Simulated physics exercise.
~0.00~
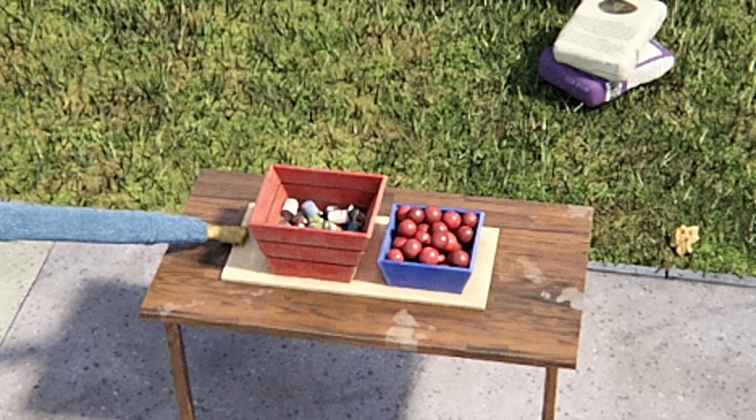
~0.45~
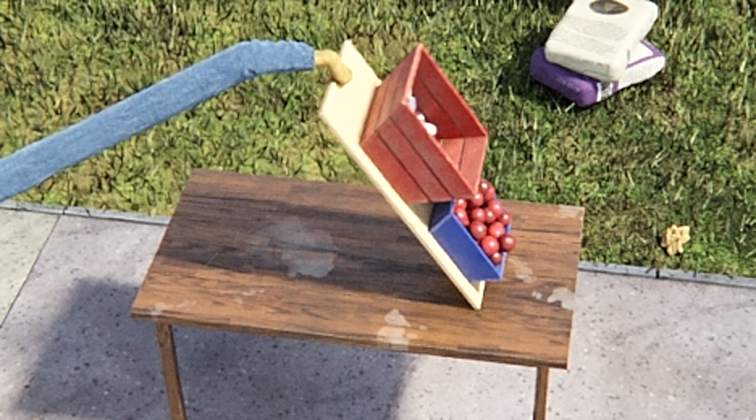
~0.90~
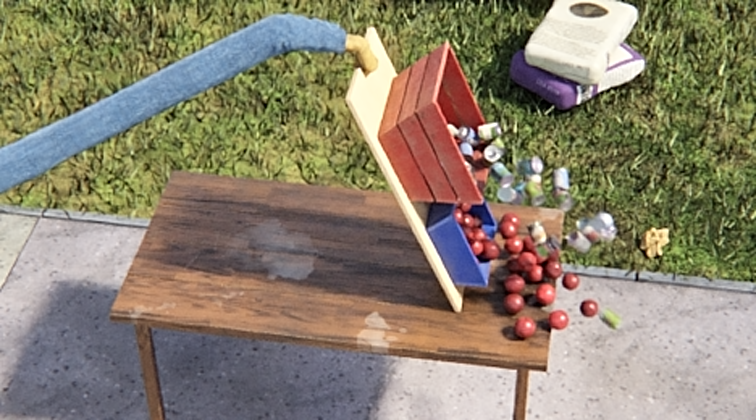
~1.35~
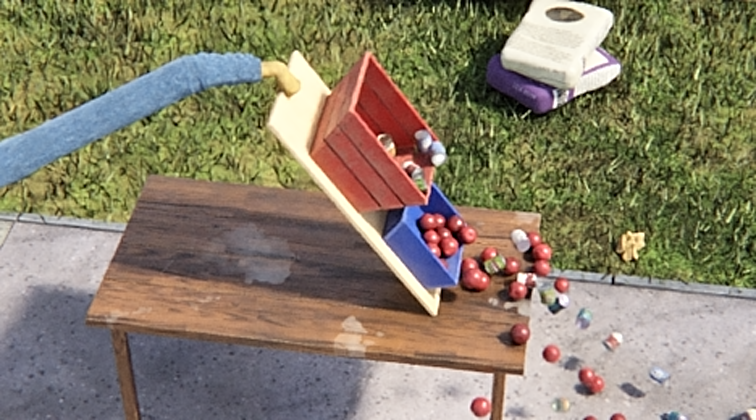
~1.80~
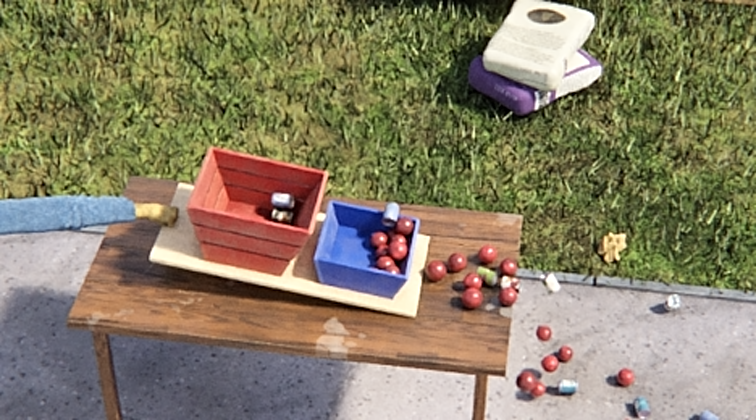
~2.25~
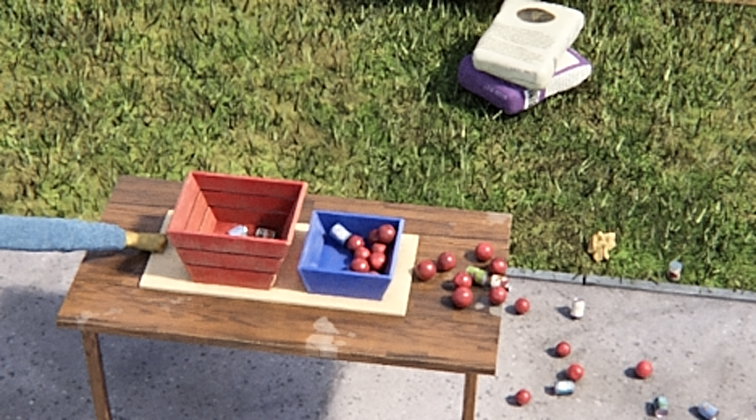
Two trays on a board tip steeply, spill apples and small tins, then settle flat.
